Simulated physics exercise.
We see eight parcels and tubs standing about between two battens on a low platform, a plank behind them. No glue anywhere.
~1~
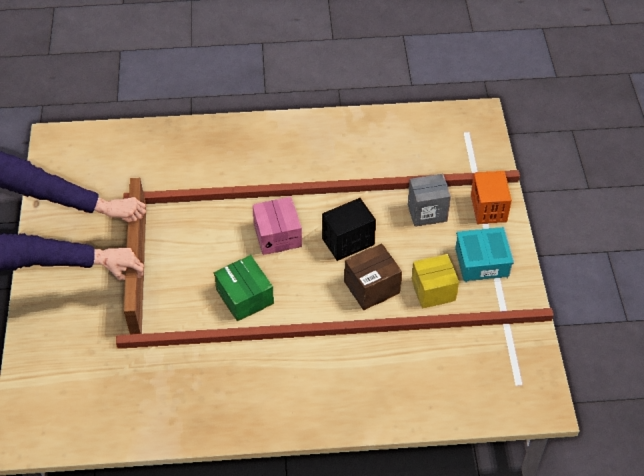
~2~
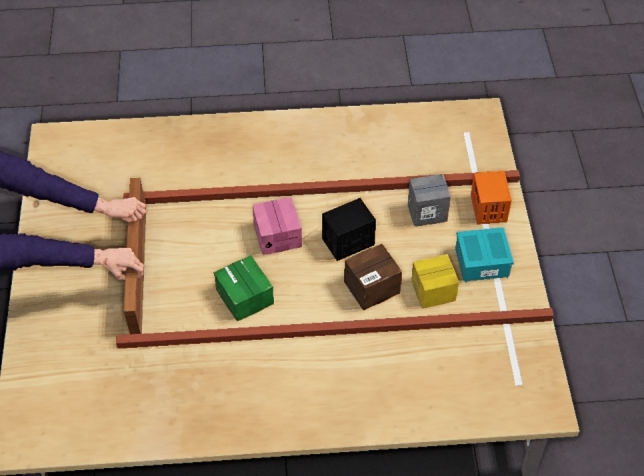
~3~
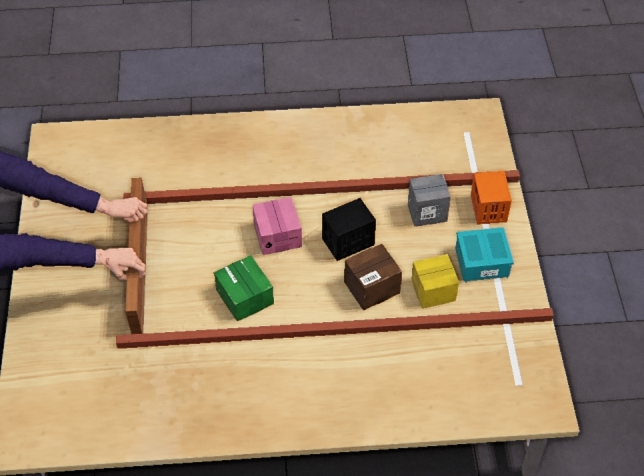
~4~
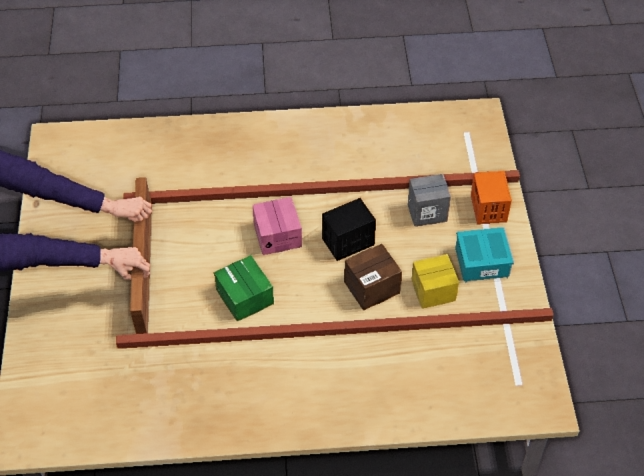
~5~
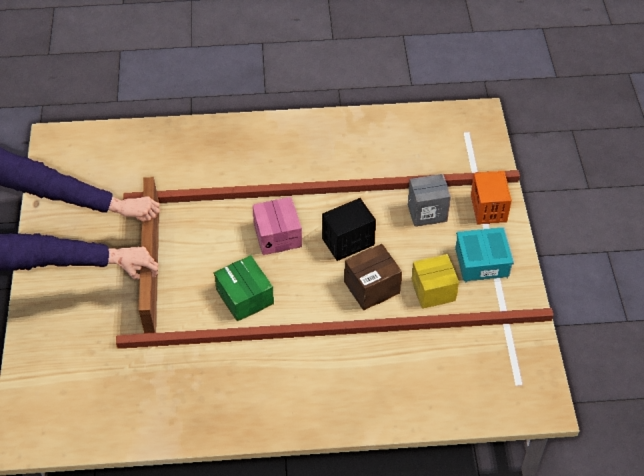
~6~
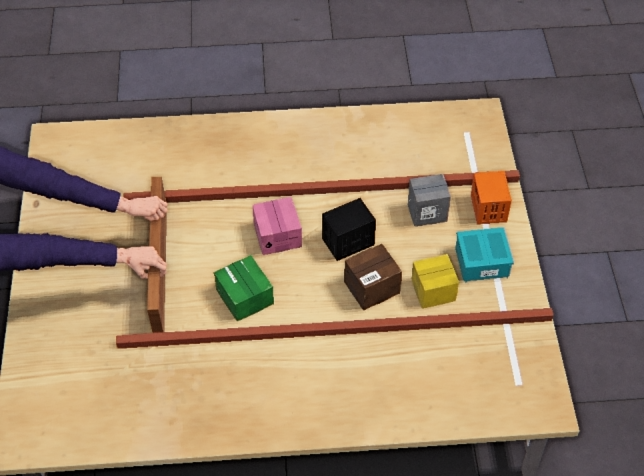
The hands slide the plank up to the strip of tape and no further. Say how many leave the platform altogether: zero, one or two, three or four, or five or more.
The number that fall off is five or more.
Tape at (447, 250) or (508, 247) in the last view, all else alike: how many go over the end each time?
In that order 3 and 6.
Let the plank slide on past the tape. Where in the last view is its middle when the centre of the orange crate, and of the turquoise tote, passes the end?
For the orange crate at (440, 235), for the turquoise tote at (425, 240).
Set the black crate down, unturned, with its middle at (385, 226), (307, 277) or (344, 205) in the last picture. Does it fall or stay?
Place by place, it tumbles off; comes down; tumbles off.
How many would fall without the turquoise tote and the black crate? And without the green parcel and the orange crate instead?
The counts: 4 and 4.
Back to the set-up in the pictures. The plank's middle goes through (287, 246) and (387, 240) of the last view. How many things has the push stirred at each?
By then 3, and 7.
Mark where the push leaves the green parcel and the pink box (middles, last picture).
About (523, 279), and the other about (508, 215).
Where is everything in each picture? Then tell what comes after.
Orange crate (491, 197); turquoise tote (484, 255); grey parcel (429, 200); plank (136, 255); tape (490, 248), in the first frame.
Turquoise tote (484, 255); yellow parcel (435, 281), in the second frame.
Grey parcel (429, 201); black crate (349, 230), in the third frame.
Orange crate (491, 198); pink box (277, 226), in the fourth frame.
Turquoise tote (484, 255); green parcel (244, 288), in the fifth frame.
Orange crate (491, 198); turquoise tote (484, 255); grey parcel (429, 201); plank (158, 254); tape (490, 248), in the sixth frame.
Soon after, none off yet; orange crate at rest near (491, 198); turquoise tote at rest near (484, 255); grey parcel at rest near (429, 201).
In the end, the number that fall off is five or more; gone, black crate, brown box, yellow parcel, grey parcel, turquoise tote and orange crate.
